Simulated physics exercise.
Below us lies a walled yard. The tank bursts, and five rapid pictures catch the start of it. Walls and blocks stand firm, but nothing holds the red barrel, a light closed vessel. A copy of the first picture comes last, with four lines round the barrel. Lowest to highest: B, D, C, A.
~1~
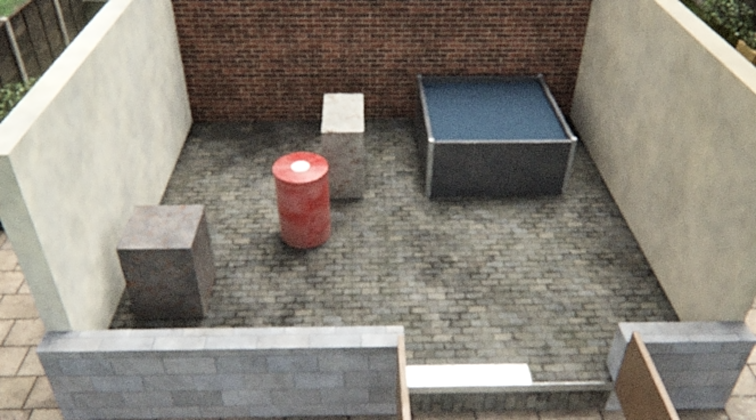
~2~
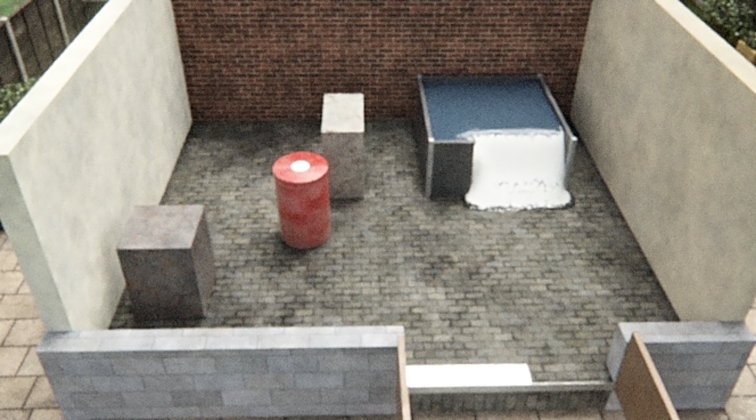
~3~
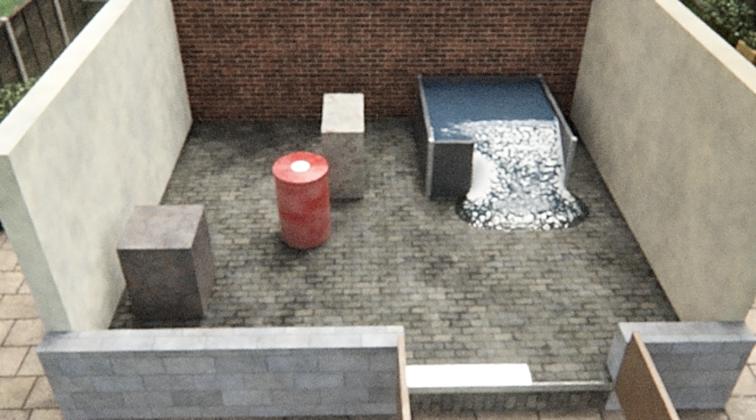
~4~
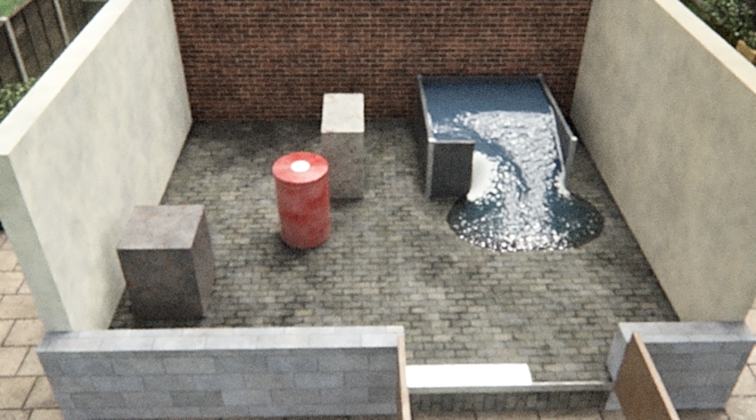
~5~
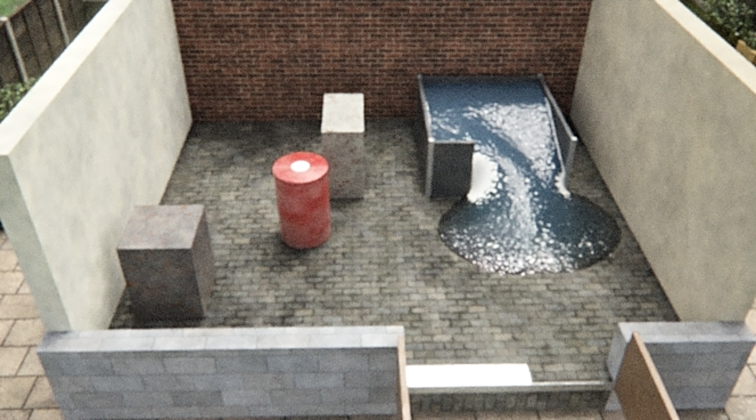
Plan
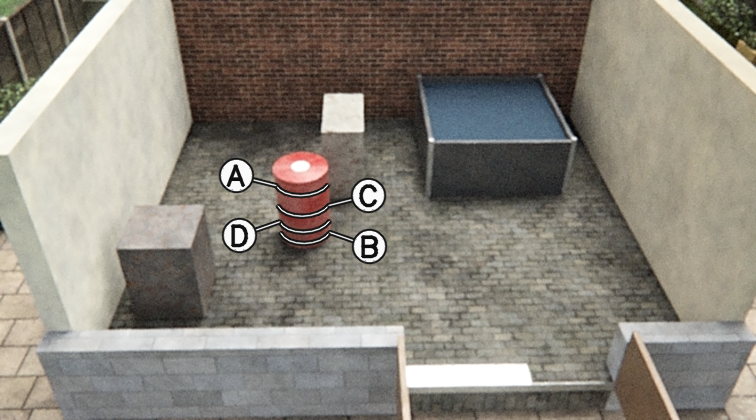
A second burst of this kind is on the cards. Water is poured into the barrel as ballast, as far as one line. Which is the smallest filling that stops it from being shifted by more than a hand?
It is B.
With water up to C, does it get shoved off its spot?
No, not at all.
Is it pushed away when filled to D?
No.
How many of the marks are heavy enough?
All four.
On the marked copy, A at (300, 195); B at (304, 243); C at (302, 216); D at (303, 232); from the bottom up B, D, C, A.
If A is chosen, it does not move.
If B is chosen, it does not move.
If C is chosen, it does not move.
If D is chosen, it does not move.
